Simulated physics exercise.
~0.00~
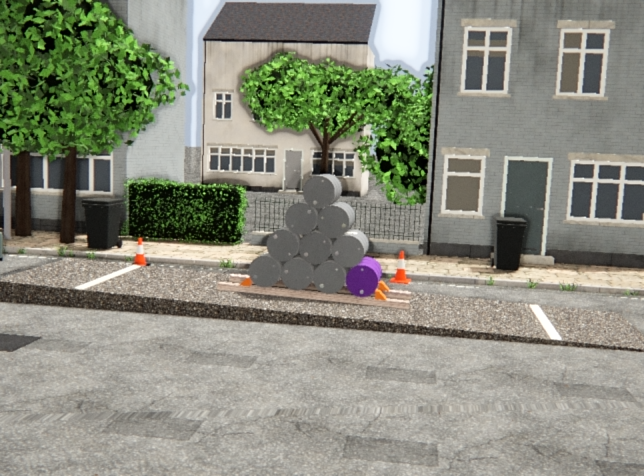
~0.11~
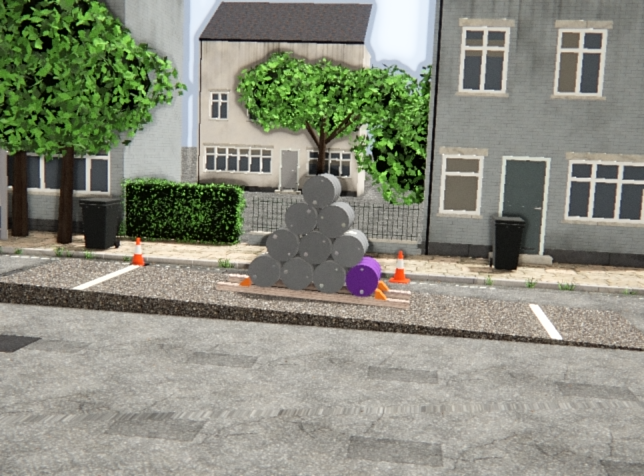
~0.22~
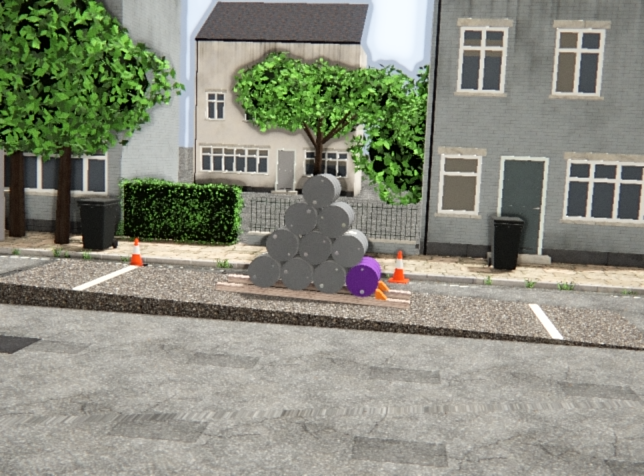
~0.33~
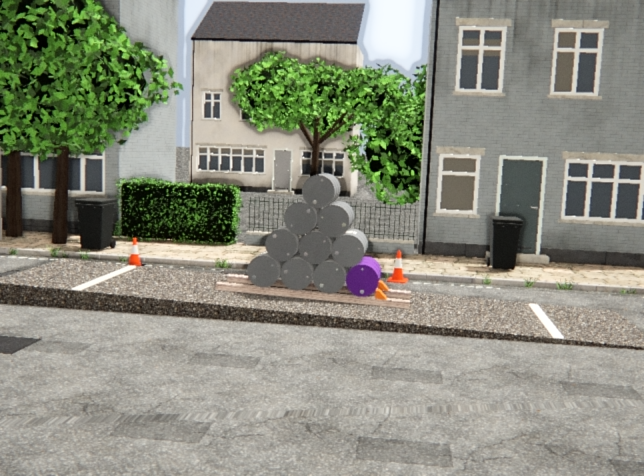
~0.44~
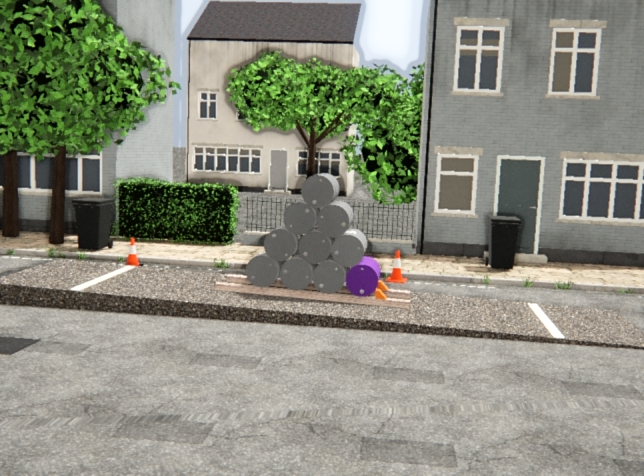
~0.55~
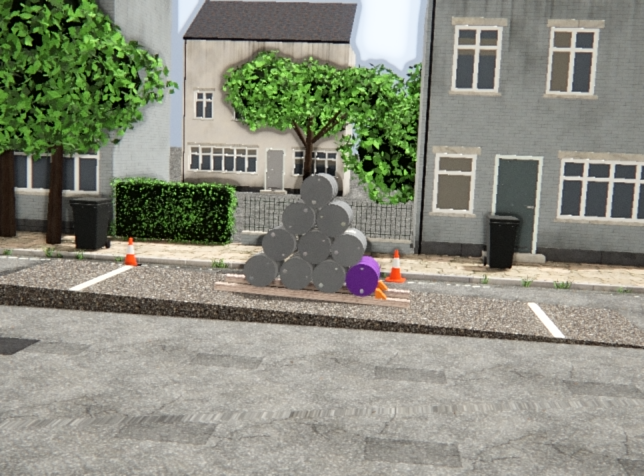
A pyramid of grey drums with a single purple one at its lower right corner sits on low boards on a gravel strip, seen end-on from across a grey road. Orange cones, white lines and black bins stand around it, with green trees, a hedge and pale and grey houses behind. The orange chock at the left disappears while the drums stay still, and the view drifts slightly.
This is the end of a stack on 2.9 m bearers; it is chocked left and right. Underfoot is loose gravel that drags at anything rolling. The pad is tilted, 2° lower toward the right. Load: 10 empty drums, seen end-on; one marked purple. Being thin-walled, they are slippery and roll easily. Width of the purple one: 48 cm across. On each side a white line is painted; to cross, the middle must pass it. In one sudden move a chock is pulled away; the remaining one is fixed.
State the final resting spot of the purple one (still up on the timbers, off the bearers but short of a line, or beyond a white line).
The purple one rests still up on the timbers.
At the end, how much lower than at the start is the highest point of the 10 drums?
It sits roughly 85 cm lower at the end.
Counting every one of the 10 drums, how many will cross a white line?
I make it 0 exactly.
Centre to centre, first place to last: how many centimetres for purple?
Purple: 0.
Then, 0.9 s in, purple is on the bearers, 70 cm from the bearers' right end; 0 of 10 have crossed.
In the end (7.0 s), purple is on the bearers, 70 cm from the bearers' right end; 0 of 10 have crossed.
